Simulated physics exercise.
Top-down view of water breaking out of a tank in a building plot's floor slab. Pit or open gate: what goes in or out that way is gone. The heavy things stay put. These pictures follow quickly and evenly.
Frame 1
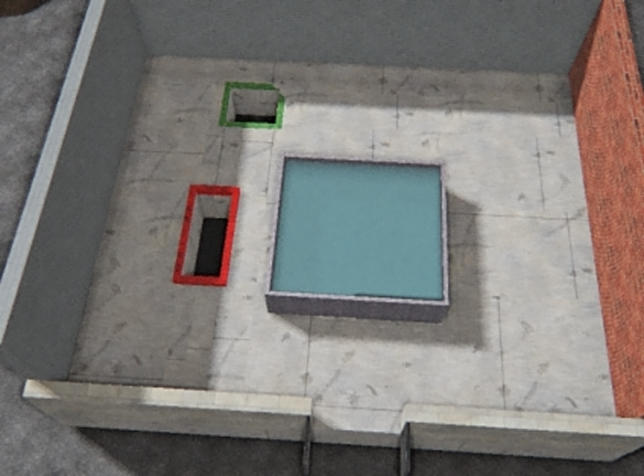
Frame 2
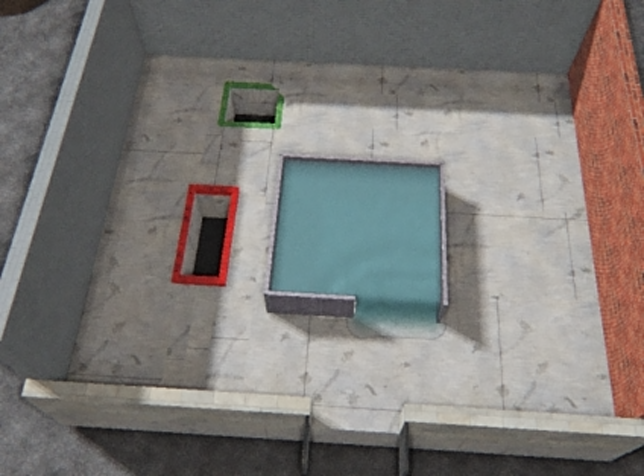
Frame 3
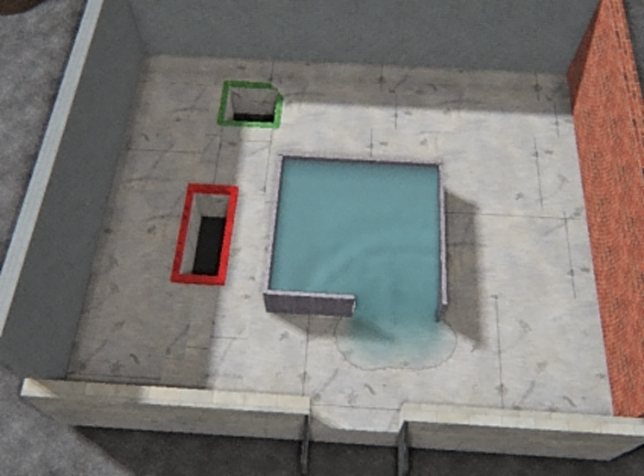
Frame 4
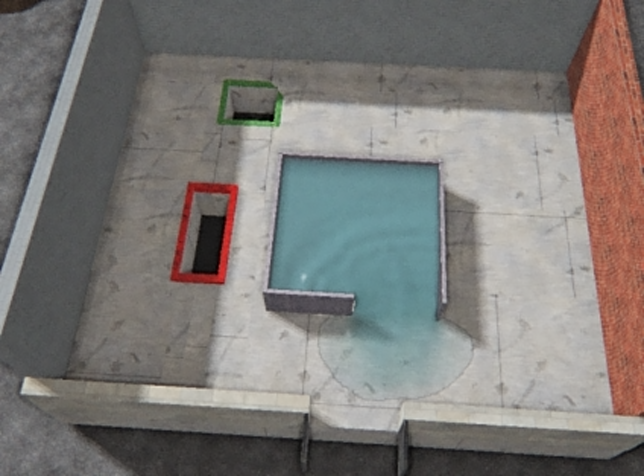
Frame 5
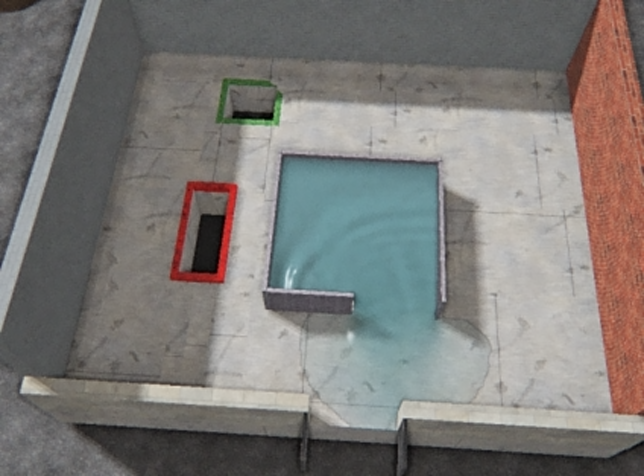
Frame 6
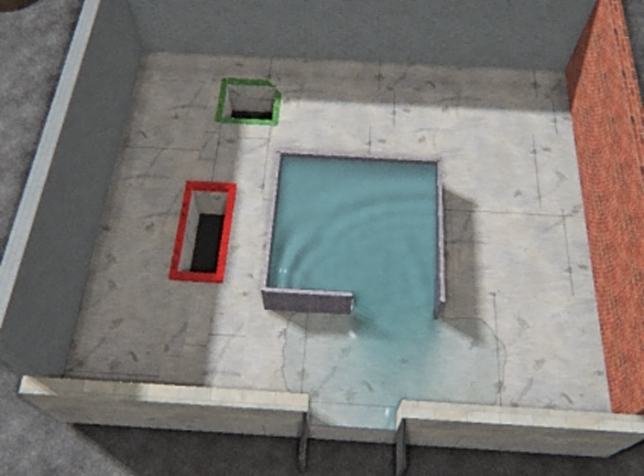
The footage shows a square tank of blue-green water on a walled floor with red- and green-edged pits; a gap opens in its near side, and water pours out, spreading across the slab toward the opening in the front wall.
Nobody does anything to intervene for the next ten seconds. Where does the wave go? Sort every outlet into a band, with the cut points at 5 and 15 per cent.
Final shares: The gate over 15 %; the red pit under 5 %; the green pit under 5 %.
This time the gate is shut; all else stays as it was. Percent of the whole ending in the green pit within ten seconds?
Share into the green pit: 8 %.
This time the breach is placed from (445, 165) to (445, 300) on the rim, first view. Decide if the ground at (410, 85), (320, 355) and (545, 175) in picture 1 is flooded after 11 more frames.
In the order asked: Out of reach, out of reach, sodden.
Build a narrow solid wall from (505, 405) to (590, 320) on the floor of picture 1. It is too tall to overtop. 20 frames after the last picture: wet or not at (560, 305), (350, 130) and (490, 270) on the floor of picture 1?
Going one after another, I'd say reached by the flood, then kept clear of the flood, then reached by the flood.
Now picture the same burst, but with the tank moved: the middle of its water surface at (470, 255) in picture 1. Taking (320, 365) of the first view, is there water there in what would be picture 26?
The answer is submerged.
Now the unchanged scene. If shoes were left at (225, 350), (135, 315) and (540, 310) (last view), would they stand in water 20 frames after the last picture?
Taking them in the order given: Swamped, then spared, then swamped.
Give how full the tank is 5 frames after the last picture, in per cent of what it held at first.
Estimate: Around 78 per cent.
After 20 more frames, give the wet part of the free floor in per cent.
Some 25 per cent.
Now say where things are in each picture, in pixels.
The first frame shows the tank at (359, 227) is whole and still.
In the second frame, the front is at (439, 328), out from the gap at (396, 312).
In the third frame, water pours out at (395, 312) and has run to (446, 349).
In the fourth frame, the front is at (364, 392), out from the gap at (395, 311).
In the fifth frame, the front is at a hidden place, out from the gap at (394, 310).
In the sixth frame, the front is at a hidden place, out from the gap at (393, 309).
A moment on, water covers 10 % of the floor; the gate 4 %, the red pit 0 %, the green pit 0 %.
Next, water covers 15 % of the floor; the gate 10 %, the red pit 0 %, the green pit 0 %.
Then, water covers 25 % of the floor; the gate 19 %, the red pit 0 %, the green pit 0 %.
Later, water covers 55 % of the floor; the gate 29 %, the red pit 0 %, the green pit 0 %.
In the end, water covers 75 % of the floor; the gate 37 %, the red pit 0 %, the green pit 2 %.
